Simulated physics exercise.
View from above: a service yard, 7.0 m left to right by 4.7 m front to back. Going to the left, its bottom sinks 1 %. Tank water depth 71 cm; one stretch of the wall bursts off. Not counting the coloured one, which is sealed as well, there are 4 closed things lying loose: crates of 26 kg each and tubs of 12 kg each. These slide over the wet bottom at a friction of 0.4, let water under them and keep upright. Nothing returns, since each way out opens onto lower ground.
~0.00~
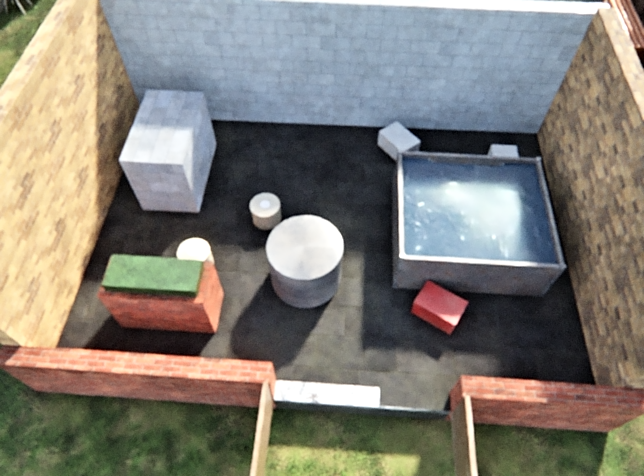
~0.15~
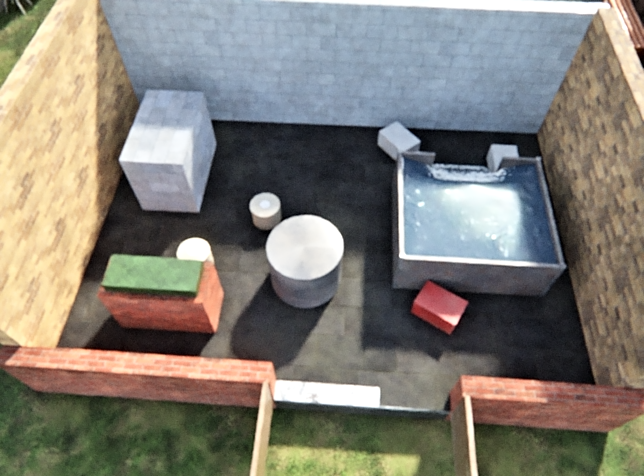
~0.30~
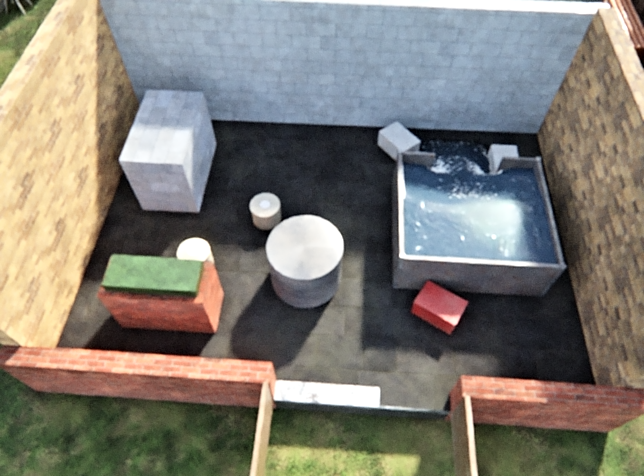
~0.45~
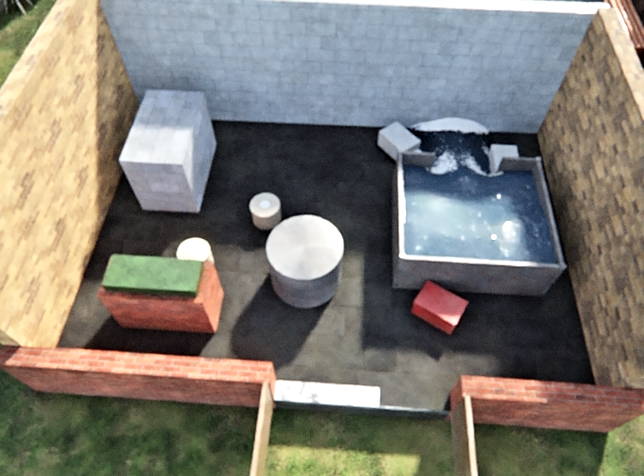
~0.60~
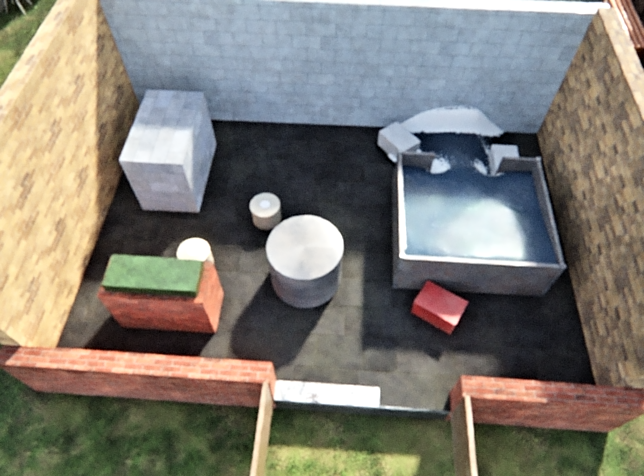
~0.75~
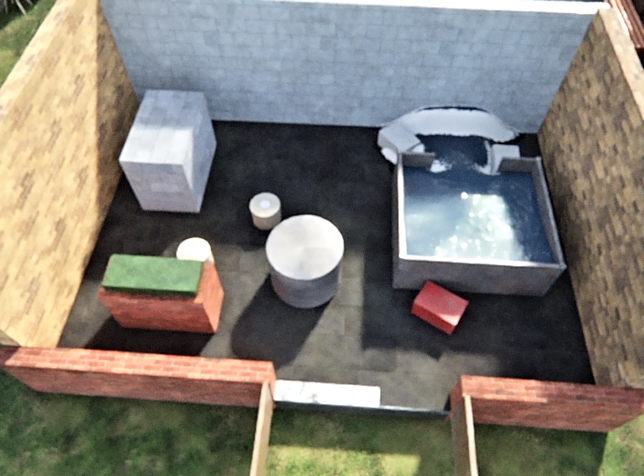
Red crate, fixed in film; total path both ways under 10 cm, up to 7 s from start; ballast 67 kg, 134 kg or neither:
67 kg.
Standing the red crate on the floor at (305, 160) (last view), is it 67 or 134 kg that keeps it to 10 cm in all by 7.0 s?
Short version: The heftier mass only.
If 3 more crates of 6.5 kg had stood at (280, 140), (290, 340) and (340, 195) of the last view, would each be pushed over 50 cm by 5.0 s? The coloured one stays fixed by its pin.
Order as listed: Outside the limit, inside the limit, outside the limit.
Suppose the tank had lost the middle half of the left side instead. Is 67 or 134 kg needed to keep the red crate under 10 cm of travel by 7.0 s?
Then, in short, the smaller is plenty.
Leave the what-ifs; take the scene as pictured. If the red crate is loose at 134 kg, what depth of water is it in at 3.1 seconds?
Depth: Approx. 0 cm.
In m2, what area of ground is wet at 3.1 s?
My estimate is roughly 19 m2.
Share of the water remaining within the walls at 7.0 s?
98 %.
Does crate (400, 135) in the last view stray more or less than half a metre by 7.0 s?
Result: Above threshold.
After 1.4 s the red crate would be 0 cm from its start with 67 kg and 0 cm from its start with 134 kg; 0 cm of water round it then.
After 3.1 s the red crate would be 0 cm from its start with 67 kg and 0 cm from its start with 134 kg; 0 cm of water round it then.
After 4.9 s the red crate would be 0 cm from its start with 67 kg and 0 cm from its start with 134 kg; 3 cm of water round it then.
After 7.0 s the red crate would be 0 cm from its start with 67 kg and 0 cm from its start with 134 kg; 5 cm of water round it then.
